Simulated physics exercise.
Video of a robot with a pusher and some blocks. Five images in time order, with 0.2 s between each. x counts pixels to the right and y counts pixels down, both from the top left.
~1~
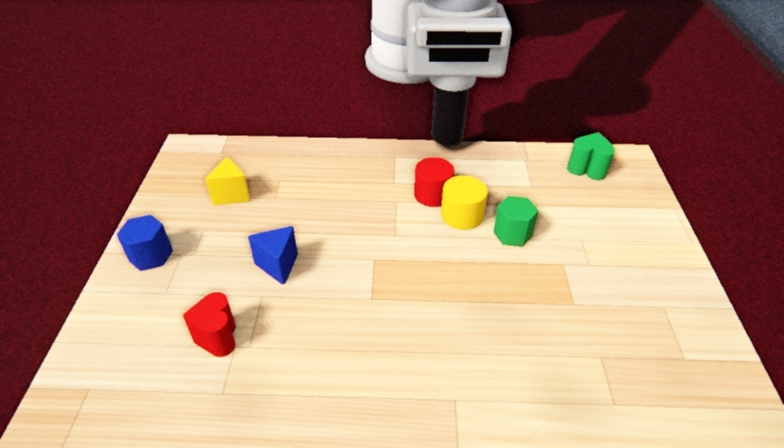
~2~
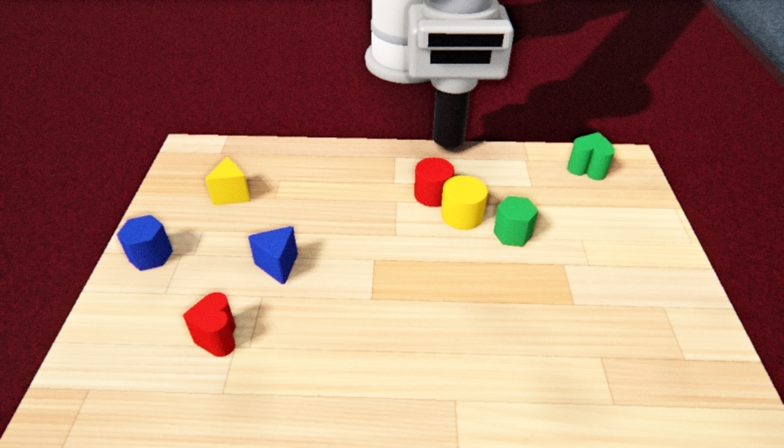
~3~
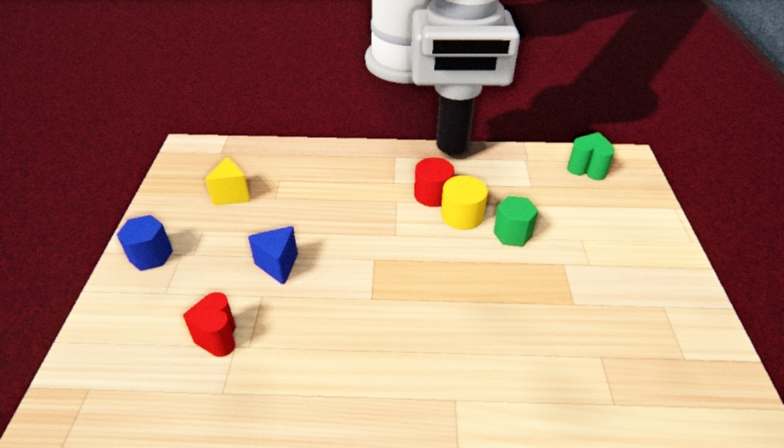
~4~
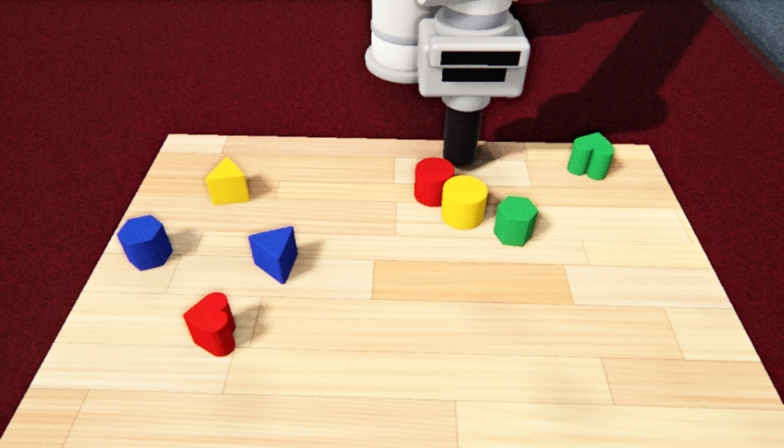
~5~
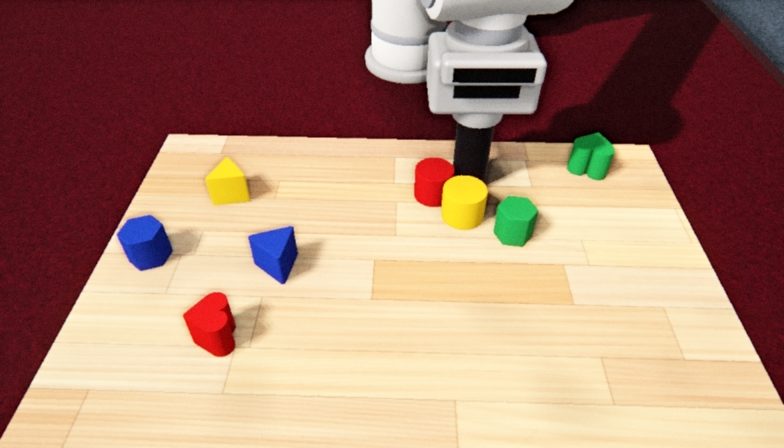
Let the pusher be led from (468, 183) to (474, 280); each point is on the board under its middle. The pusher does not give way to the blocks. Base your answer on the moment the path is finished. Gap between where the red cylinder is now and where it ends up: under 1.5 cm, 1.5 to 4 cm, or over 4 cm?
Answer: Less than 1.5 cm.
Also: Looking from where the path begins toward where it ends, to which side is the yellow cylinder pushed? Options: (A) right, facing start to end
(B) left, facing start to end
It's A.
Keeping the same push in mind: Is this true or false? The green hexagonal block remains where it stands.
My answer: True.
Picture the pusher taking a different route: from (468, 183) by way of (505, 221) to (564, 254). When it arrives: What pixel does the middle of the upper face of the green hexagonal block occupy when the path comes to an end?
I predict (559, 252).
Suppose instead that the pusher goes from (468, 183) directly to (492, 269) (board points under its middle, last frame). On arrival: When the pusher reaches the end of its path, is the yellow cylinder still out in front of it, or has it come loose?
I believe the yellow cylinder loses its place ahead of the pusher and slips off.
On the path given first. One third of the way, pusher (471, 202); yellow cylinder (462, 210).
Two thirds of the way, pusher (473, 234); yellow cylinder (450, 240).
At the end, pusher (475, 270); red cylinder unmoved; yellow cylinder (435, 262); green hexagonal block unmoved.
